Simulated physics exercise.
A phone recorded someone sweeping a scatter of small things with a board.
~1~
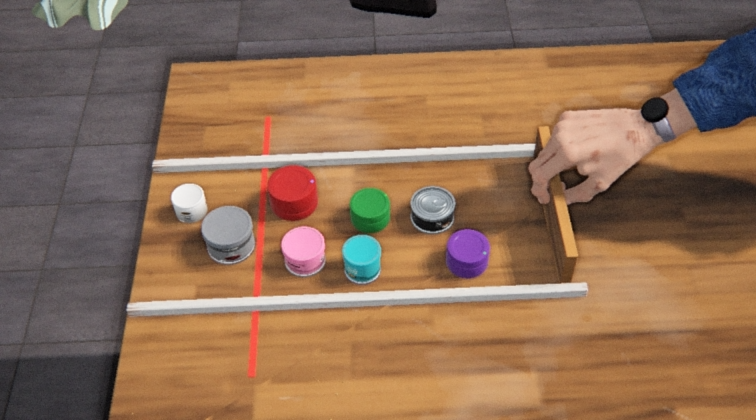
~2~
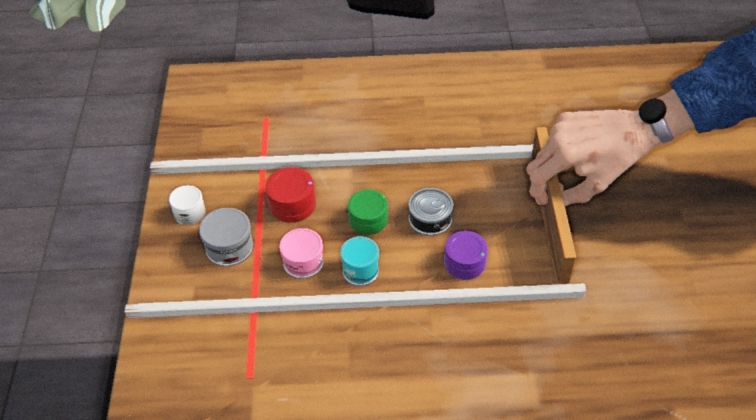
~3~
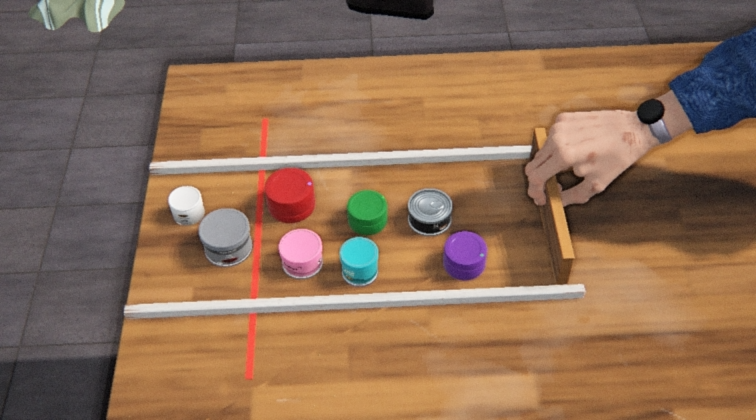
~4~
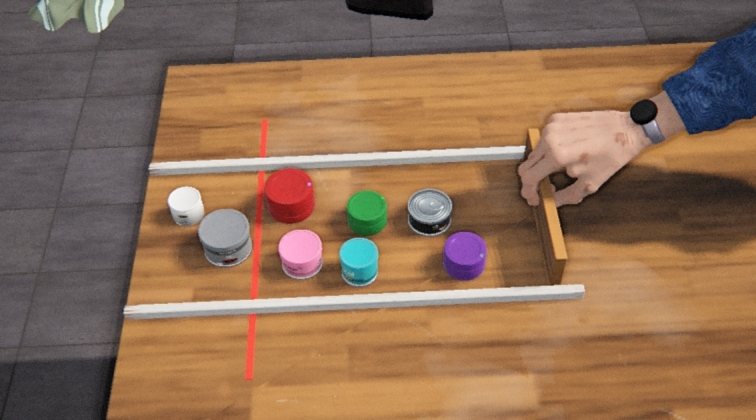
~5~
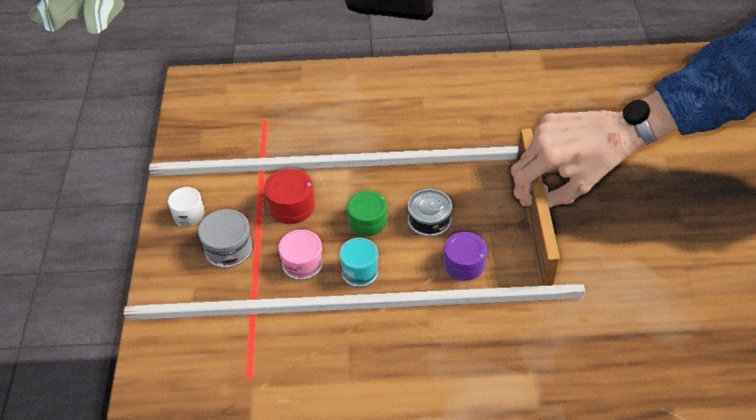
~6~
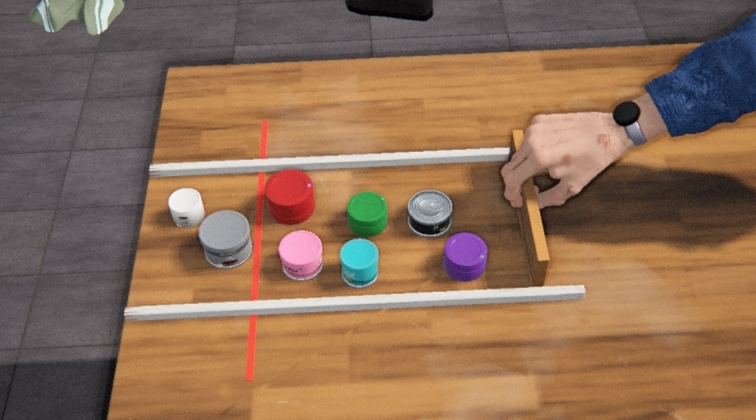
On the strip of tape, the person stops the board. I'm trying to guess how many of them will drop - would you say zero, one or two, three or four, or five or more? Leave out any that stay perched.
The count that falls off is none.
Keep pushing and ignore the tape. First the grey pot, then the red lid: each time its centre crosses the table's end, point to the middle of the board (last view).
The middle is at (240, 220) when it's the grey pot, and at (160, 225) when it's the red lid.
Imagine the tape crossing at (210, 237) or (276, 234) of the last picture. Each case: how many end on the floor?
Tallies in order: 1 and 0.
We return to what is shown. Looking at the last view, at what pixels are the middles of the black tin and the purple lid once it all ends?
Same order as the question: First (236, 224), second (234, 264).
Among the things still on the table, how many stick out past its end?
The total here is 1.
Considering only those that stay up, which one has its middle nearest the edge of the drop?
Grey pot.
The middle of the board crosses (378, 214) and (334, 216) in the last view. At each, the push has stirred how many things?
6 and 7.
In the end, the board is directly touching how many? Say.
Number in contact with it: 3.
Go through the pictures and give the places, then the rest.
In the first picture, white tub (190, 204); grey pot (229, 236); red lid (293, 193); board (554, 203); tape (261, 231).
In the second picture, grey pot (227, 237); turquoise pot (360, 262).
In the third picture, red lid (290, 195); green lid (367, 213).
In the fourth picture, white tub (187, 207); board (543, 205).
In the fifth picture, grey pot (226, 239); pink pot (301, 255).
In the sixth picture, white tub (187, 208); grey pot (226, 240); red lid (290, 197); board (527, 207); tape (258, 235).
Soon after, none off yet; white tub at rest near (187, 208); grey pot at rest near (226, 240); red lid at rest near (290, 197).
After that, none off yet; white tub at rest near (187, 208); grey pot at rest near (226, 240); red lid moving near (279, 195).
And then, none off yet; white tub at rest near (185, 207); grey pot displaced about its own width near (198, 232); red lid displaced a little near (269, 190).
In the end, the number that fall off is zero.
